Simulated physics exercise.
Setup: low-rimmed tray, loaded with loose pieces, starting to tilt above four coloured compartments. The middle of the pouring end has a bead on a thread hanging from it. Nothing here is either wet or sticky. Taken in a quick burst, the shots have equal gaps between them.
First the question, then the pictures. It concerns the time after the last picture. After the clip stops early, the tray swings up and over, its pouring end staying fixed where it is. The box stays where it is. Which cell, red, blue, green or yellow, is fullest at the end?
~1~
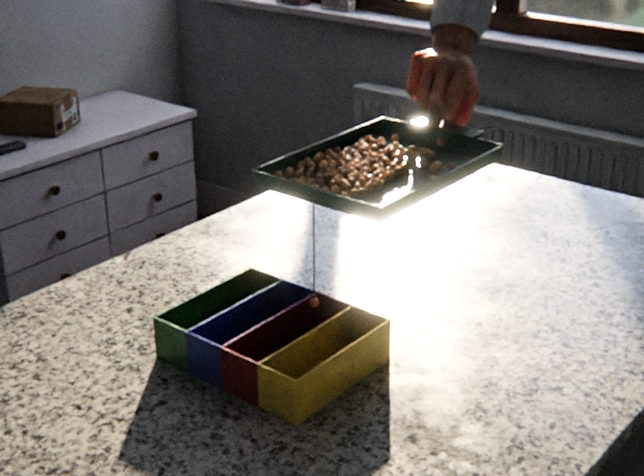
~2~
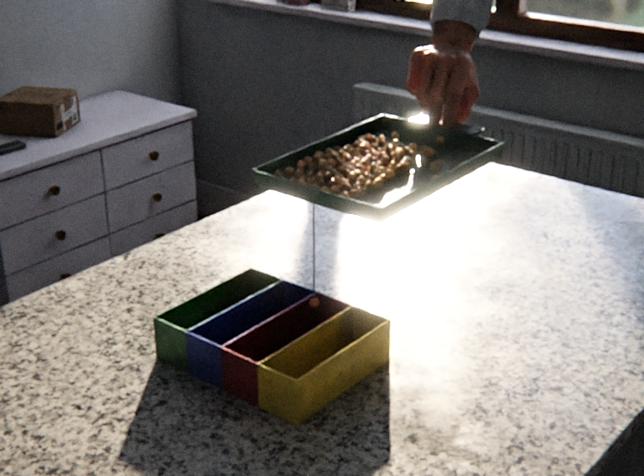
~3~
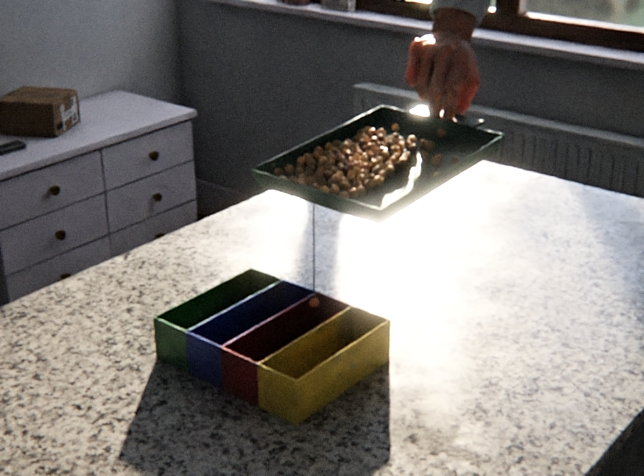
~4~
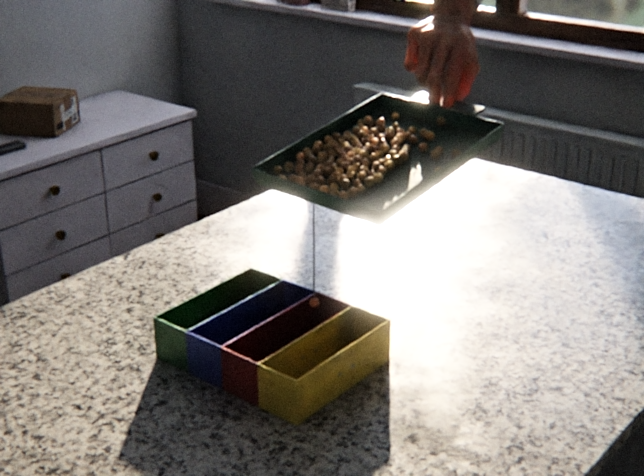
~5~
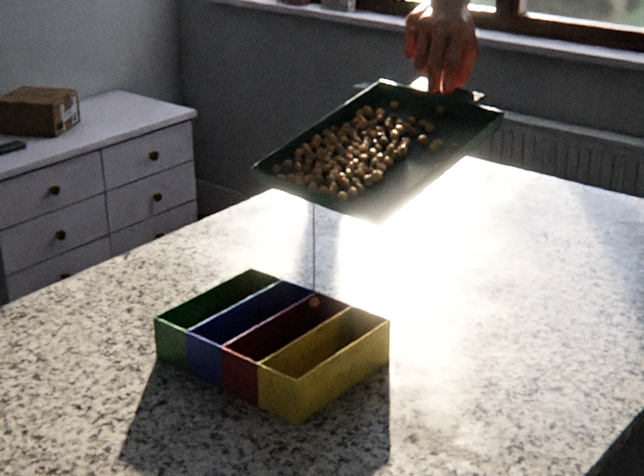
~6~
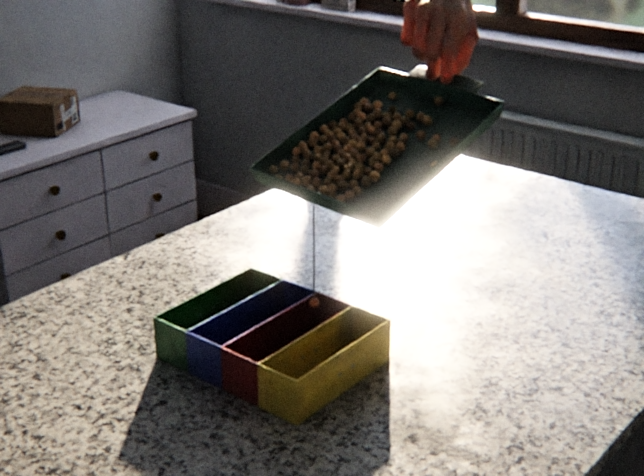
The yellow cell is fullest at the end.
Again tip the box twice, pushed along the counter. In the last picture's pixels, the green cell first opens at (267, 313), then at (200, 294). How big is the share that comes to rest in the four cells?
About 90% and about 30%.
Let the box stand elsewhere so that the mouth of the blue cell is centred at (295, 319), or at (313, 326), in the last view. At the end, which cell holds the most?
Taking the two placings in order, you'd get the cell in yellow and then that red cell.
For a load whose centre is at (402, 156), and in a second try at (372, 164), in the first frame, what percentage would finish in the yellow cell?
The first start yields 40 per cent, the second 30 per cent.
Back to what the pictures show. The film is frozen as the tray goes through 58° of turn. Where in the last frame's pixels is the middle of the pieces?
The load is centred near (337, 175).
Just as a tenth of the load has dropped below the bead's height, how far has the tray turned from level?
Angle: Close to 80°.
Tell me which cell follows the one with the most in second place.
Next in line is the cell in red.
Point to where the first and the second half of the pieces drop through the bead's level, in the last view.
The first part passes (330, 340); everything after passes (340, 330).
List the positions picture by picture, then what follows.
In the first frame, corners of the pouring end near (257, 170) and (380, 206), level; middle of the load near (352, 167), round wooden beads; bead on its thread near (314, 303); green cell near (171, 341); blue cell near (205, 356); red cell near (240, 373); yellow cell near (278, 390).
In the second frame, corners of the pouring end near (257, 169) and (380, 206), level; middle of the load near (352, 165).
In the third frame, corners of the pouring end near (256, 169) and (380, 207), tipped barely, lowest at the right corner; middle of the load near (352, 162).
In the fourth frame, corners of the pouring end near (256, 168) and (379, 209), tipped a little, lowest at the right corner; middle of the load near (351, 156).
In the fifth frame, corners of the pouring end near (255, 167) and (379, 211), tipped a little, lowest at the right corner; middle of the load near (350, 152).
In the sixth frame, corners of the pouring end near (254, 167) and (378, 214), tipped clearly, lowest at the right corner; middle of the load near (348, 149), all but a few on the move; green cell near (171, 341); blue cell near (205, 356); red cell near (240, 373); yellow cell near (278, 390).
Shortly afterwards, tray tipped steeply; all but a few on the tray; only a few falling or outside the box.
Next, tray tipped right over; near a quarter on the tray; near a quarter in the yellow cell; a little in the red cell; near half falling or outside the box.
Some moments later, tray tipped past a quarter turn; near a third in the yellow cell; near a quarter in the red cell; only a few in the blue cell; near half falling or outside the box.
In the end, tray tipped past a quarter turn; near a third in the yellow cell; near a quarter in the red cell; only a few in the blue cell; none at all in the green cell; near half outside the box.
